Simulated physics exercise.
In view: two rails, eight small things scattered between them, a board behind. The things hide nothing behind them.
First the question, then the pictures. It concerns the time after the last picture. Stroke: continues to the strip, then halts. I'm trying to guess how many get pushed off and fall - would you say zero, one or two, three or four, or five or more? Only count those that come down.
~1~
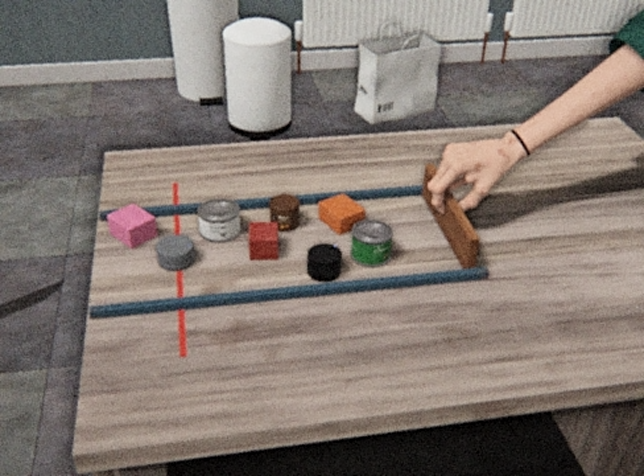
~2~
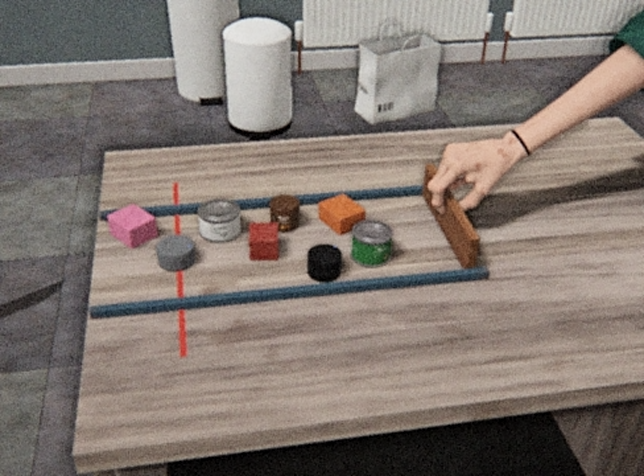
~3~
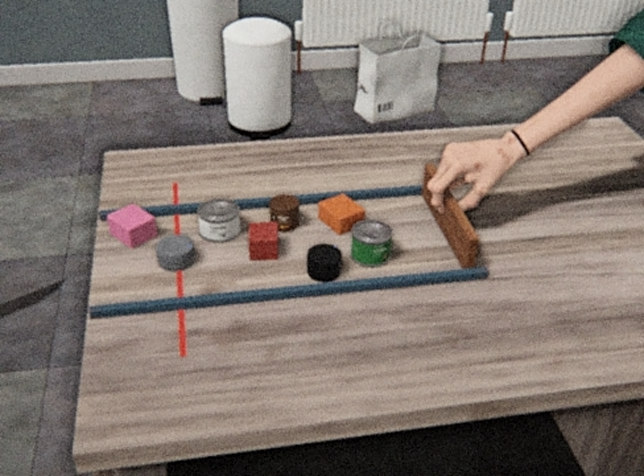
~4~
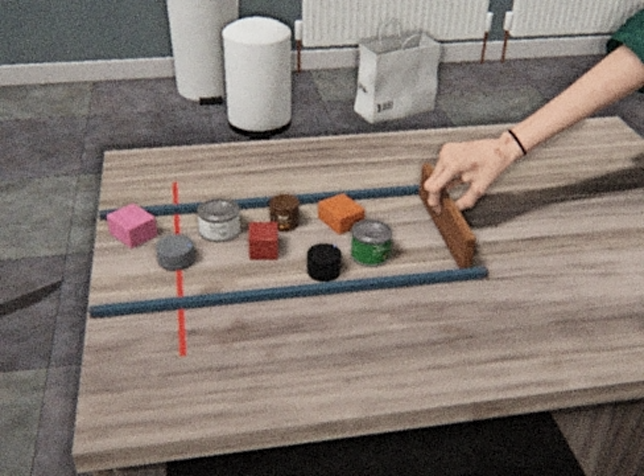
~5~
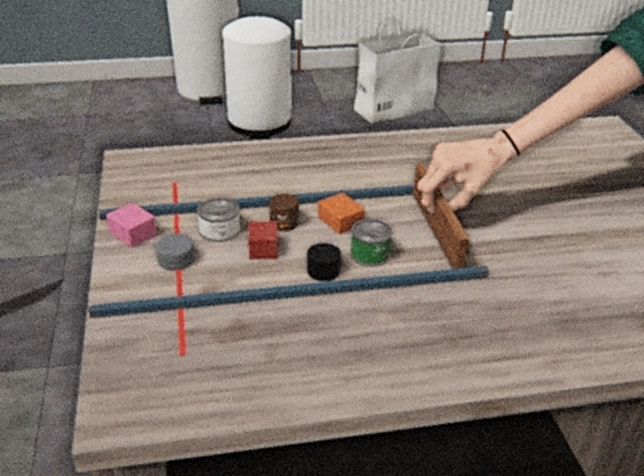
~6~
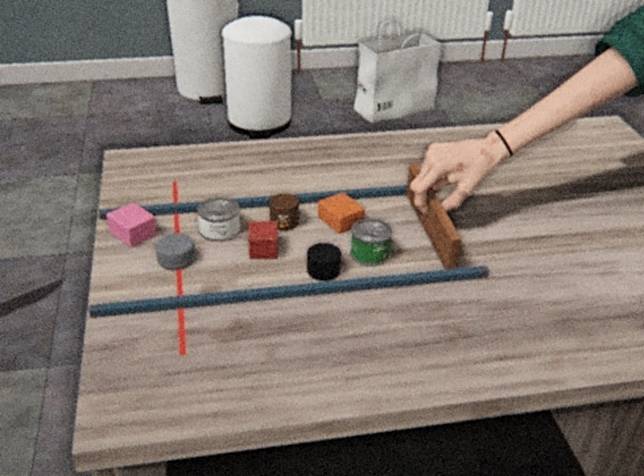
I would say one or two.
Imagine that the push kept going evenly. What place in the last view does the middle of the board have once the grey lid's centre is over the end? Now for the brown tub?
The middle sits near (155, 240) for the first and near (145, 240) for the other.
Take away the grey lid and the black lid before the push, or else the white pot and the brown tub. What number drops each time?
That gives 1 in the first case, then 0 in the second.
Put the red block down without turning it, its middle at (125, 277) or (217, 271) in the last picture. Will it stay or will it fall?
Keeps its place, then keeps its place.
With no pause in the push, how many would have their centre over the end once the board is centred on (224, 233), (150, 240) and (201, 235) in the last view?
Per position: 0 / 3 / 1.
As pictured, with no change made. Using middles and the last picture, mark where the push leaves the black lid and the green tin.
(161, 284) and (157, 258).
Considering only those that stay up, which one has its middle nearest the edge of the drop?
That would be the white pot.
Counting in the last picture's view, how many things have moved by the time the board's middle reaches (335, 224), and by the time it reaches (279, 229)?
Tally at point one: 4; at point two: 6.
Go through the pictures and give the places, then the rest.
Pink block (132, 226); grey lid (176, 253); white pot (219, 220); board (448, 215); tape (179, 256), in the first picture.
Grey lid (176, 253); green tin (372, 244), in the second picture.
White pot (219, 221); red block (264, 241), in the third picture.
Pink block (132, 226); black lid (324, 262), in the fourth picture.
Grey lid (175, 252); orange block (341, 213), in the fifth picture.
Pink block (132, 225); grey lid (176, 252); white pot (219, 219); board (432, 215); tape (178, 255), in the sixth picture.
A little later, none off yet; pink block at rest near (132, 225); grey lid at rest near (176, 252); white pot at rest near (219, 219).
Next, none off yet; pink block moving near (123, 225); grey lid at rest near (176, 252); white pot shifted about its own width near (168, 225).
When it is over, the number that fall off is one or two; down, pink block.
